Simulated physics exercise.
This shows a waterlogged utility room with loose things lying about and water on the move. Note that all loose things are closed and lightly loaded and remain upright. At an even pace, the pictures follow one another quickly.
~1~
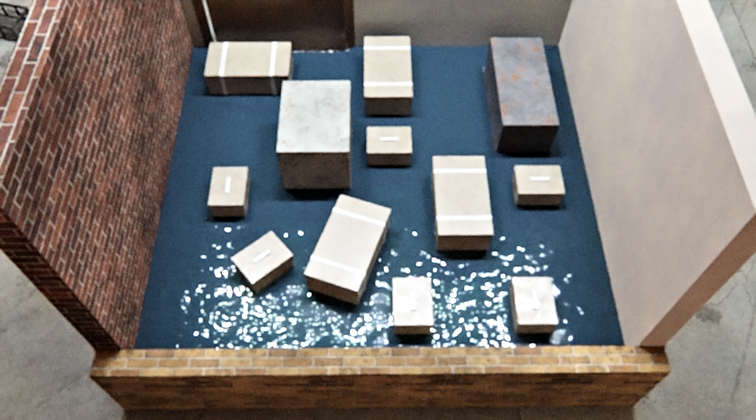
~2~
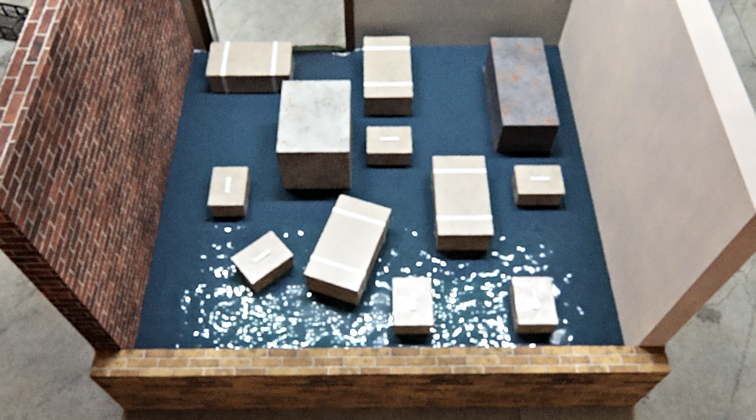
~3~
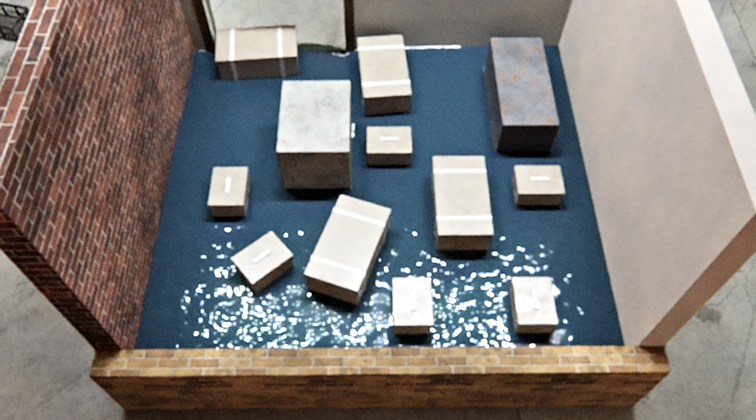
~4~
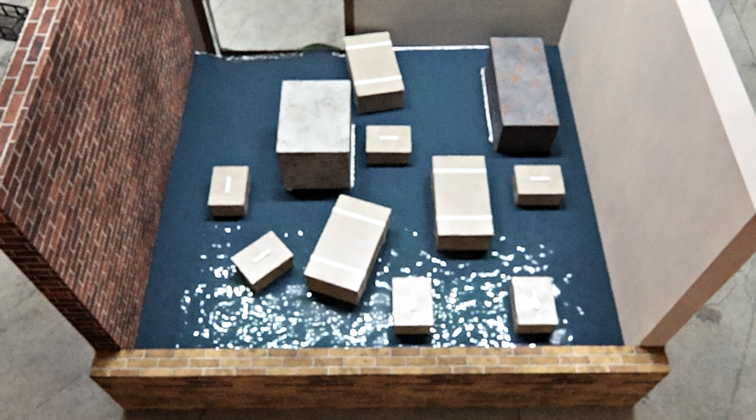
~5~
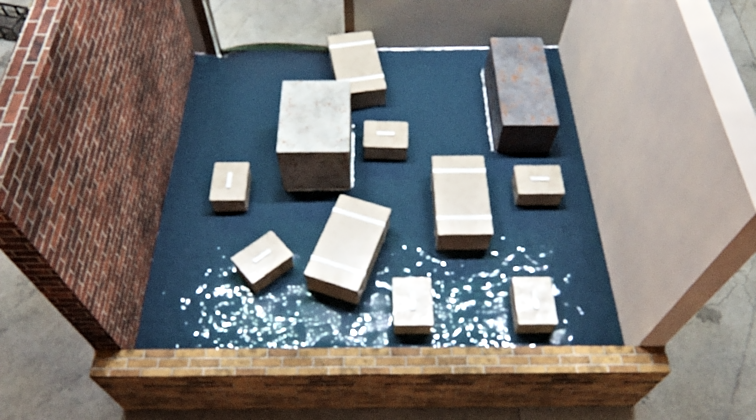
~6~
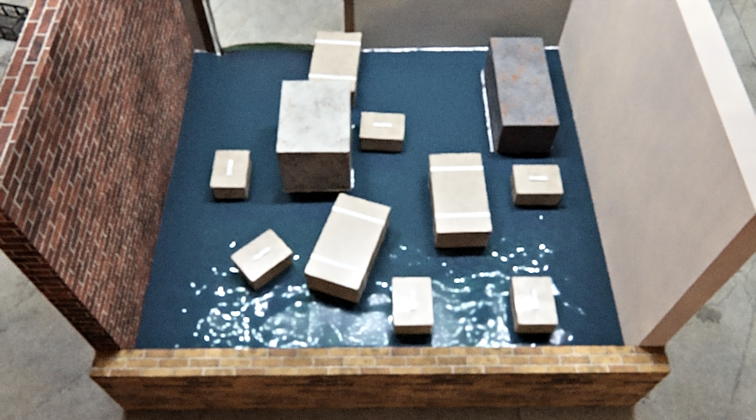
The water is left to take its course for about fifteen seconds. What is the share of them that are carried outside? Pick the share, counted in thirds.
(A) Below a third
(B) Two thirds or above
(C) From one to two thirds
(C) From one to two thirds.
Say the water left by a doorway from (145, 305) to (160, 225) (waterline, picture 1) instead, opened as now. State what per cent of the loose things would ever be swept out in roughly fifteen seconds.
Close to 20 percent.
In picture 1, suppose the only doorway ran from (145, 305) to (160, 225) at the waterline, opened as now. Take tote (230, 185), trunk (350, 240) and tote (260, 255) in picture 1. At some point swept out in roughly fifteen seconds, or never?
Going through them in turn: Escaped; remains behind; escaped.
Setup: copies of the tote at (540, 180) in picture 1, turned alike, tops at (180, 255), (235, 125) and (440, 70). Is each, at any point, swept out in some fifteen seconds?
In order: Exits; exits; exits.
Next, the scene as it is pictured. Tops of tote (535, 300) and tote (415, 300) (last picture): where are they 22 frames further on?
Estimated: (464, 281); (307, 261).
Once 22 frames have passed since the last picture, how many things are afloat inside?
You get 3.
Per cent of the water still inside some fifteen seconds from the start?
Roughly 42 in a hundred.
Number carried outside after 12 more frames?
That comes to 4.
A moment on, 1 of 10 are out; 9 afloat.
Next, 4 of 10 are out; 6 afloat.
Later, 5 of 10 are out; 3 afloat.
In the end, 5 of 10 are out; 3 afloat.
